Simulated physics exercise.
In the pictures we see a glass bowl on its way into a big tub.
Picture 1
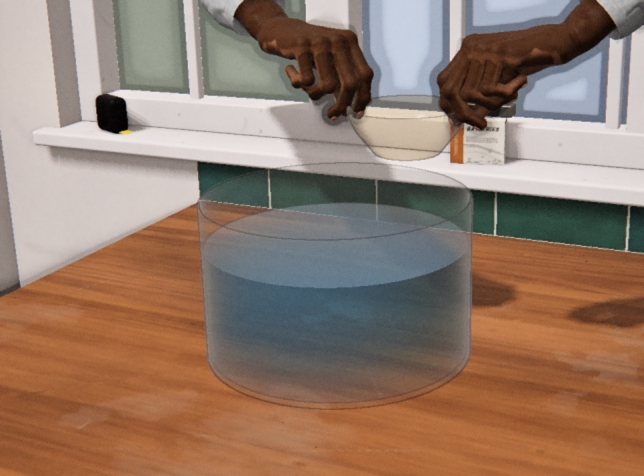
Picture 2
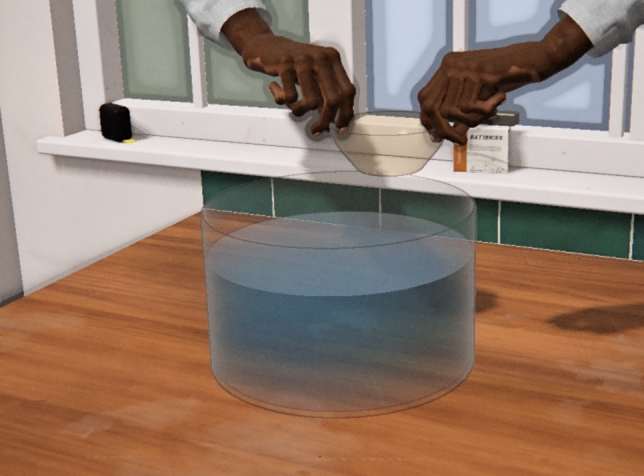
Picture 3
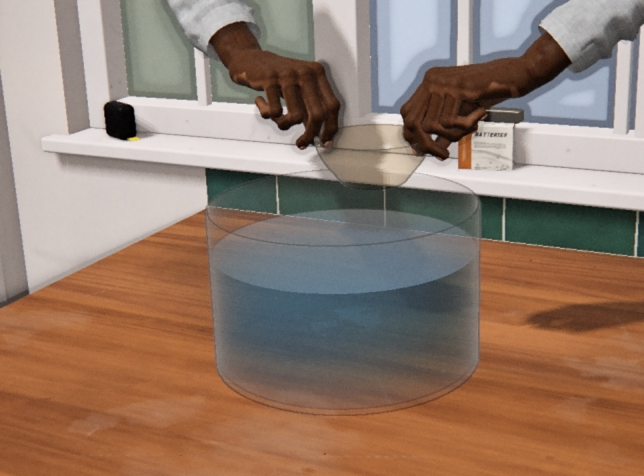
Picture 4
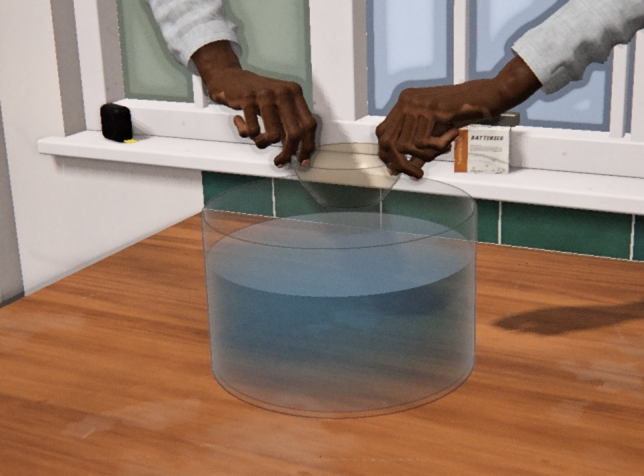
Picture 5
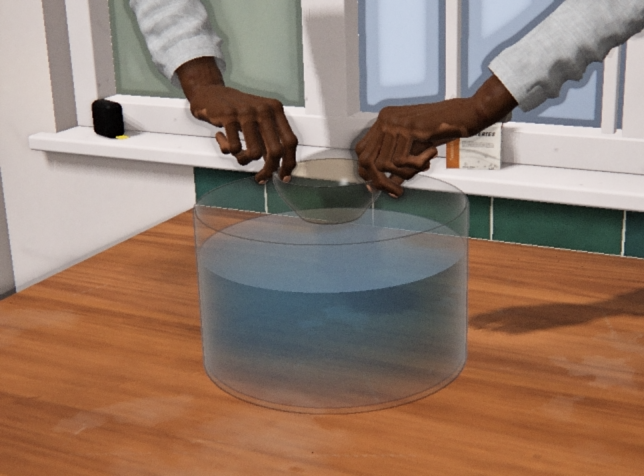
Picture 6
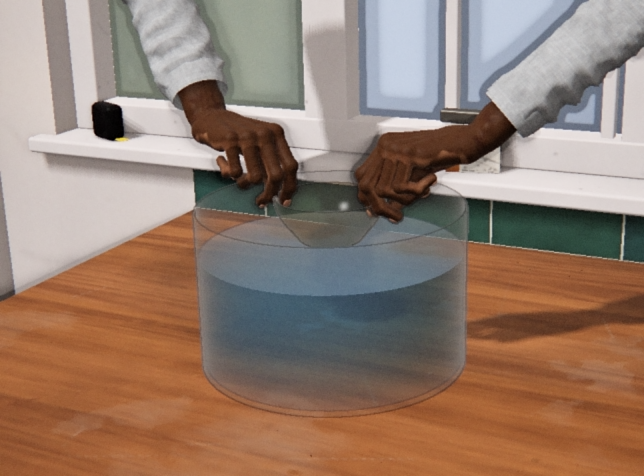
A clear glass bowl held in two hands moving down and left over a big transparent tub of blue water.
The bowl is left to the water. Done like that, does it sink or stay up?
It stays up.
A moment on, the bowl dips into the water.
Further on, it bobs and steadies.
When it is over, the bowl floats with most of its side showing.
